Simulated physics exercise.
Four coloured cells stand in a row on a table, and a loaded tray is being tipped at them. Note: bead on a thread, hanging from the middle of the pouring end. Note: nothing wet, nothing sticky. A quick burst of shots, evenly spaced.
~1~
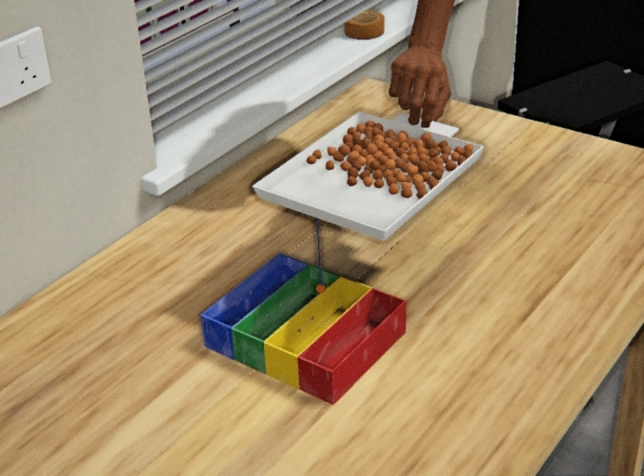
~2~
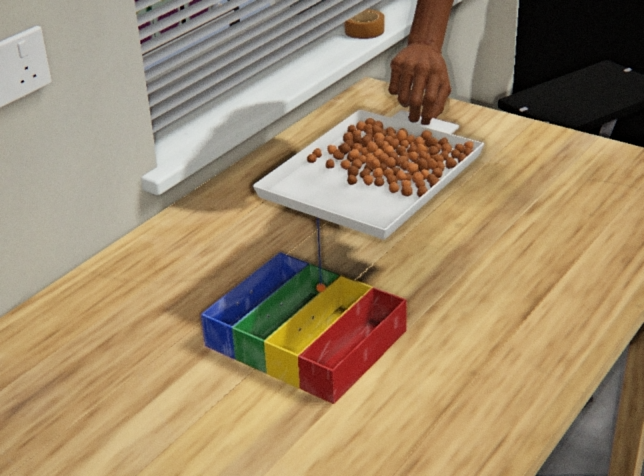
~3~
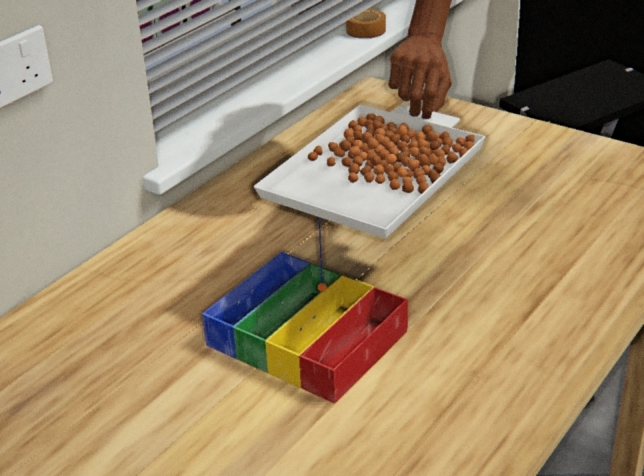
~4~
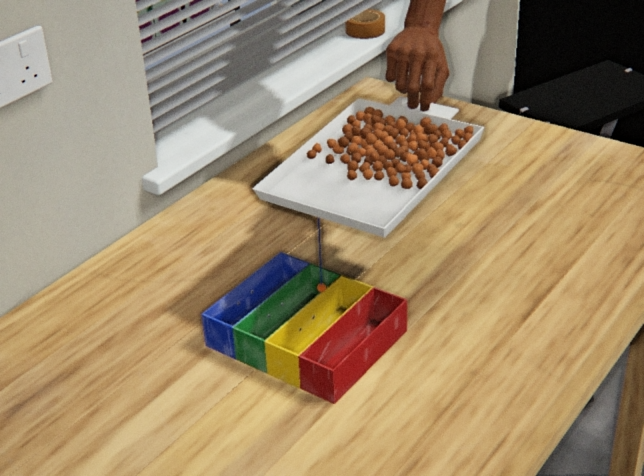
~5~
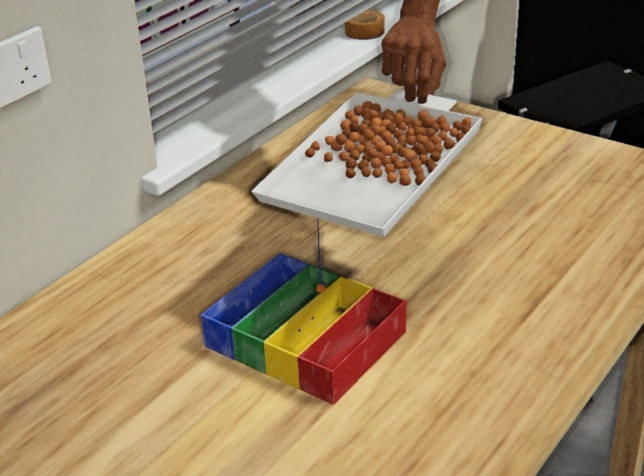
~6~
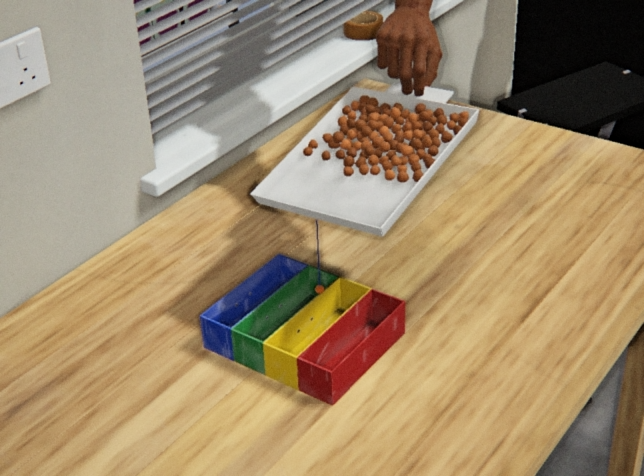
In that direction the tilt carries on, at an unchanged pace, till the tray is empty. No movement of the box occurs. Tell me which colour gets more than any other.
The blue one gets the most.
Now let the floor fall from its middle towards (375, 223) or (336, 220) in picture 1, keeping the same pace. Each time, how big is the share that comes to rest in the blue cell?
0 % then 0 %, roughly.
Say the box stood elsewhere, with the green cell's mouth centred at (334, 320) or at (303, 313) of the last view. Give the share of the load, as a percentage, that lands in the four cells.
Close to 30 in a hundred, then close to 50 in a hundred.
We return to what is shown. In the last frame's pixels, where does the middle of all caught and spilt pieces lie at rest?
Last view, centre at rest - approx. (259, 325).
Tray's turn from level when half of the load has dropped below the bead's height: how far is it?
That happens at around 105°.
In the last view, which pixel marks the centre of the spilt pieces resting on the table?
Check roughly (161, 307) and you'll find the middle.
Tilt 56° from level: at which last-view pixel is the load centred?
Look close to (302, 179) in the last picture.
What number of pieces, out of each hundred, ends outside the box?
Close to 20 in a hundred.
Soon after the last picture, tray tipped steeply; nearly all on the tray; a stray few in the green cell; a stray few in the blue cell; a small part falling or outside the box.
A little later, tray tipped right over; most on the tray; a small part in the blue cell; a small part in the green cell; a stray few in the yellow cell; a stray few in the red cell; a stray few falling or outside the box.
Later still, tray tipped past a quarter turn; about a third in the blue cell; about a quarter in the green cell; a small part in the yellow cell; a stray few in the red cell; a small part falling or outside the box.
At rest, tray tipped past a quarter turn; about a third in the blue cell; about a quarter in the green cell; a small part in the yellow cell; a stray few in the red cell; a small part outside the box.
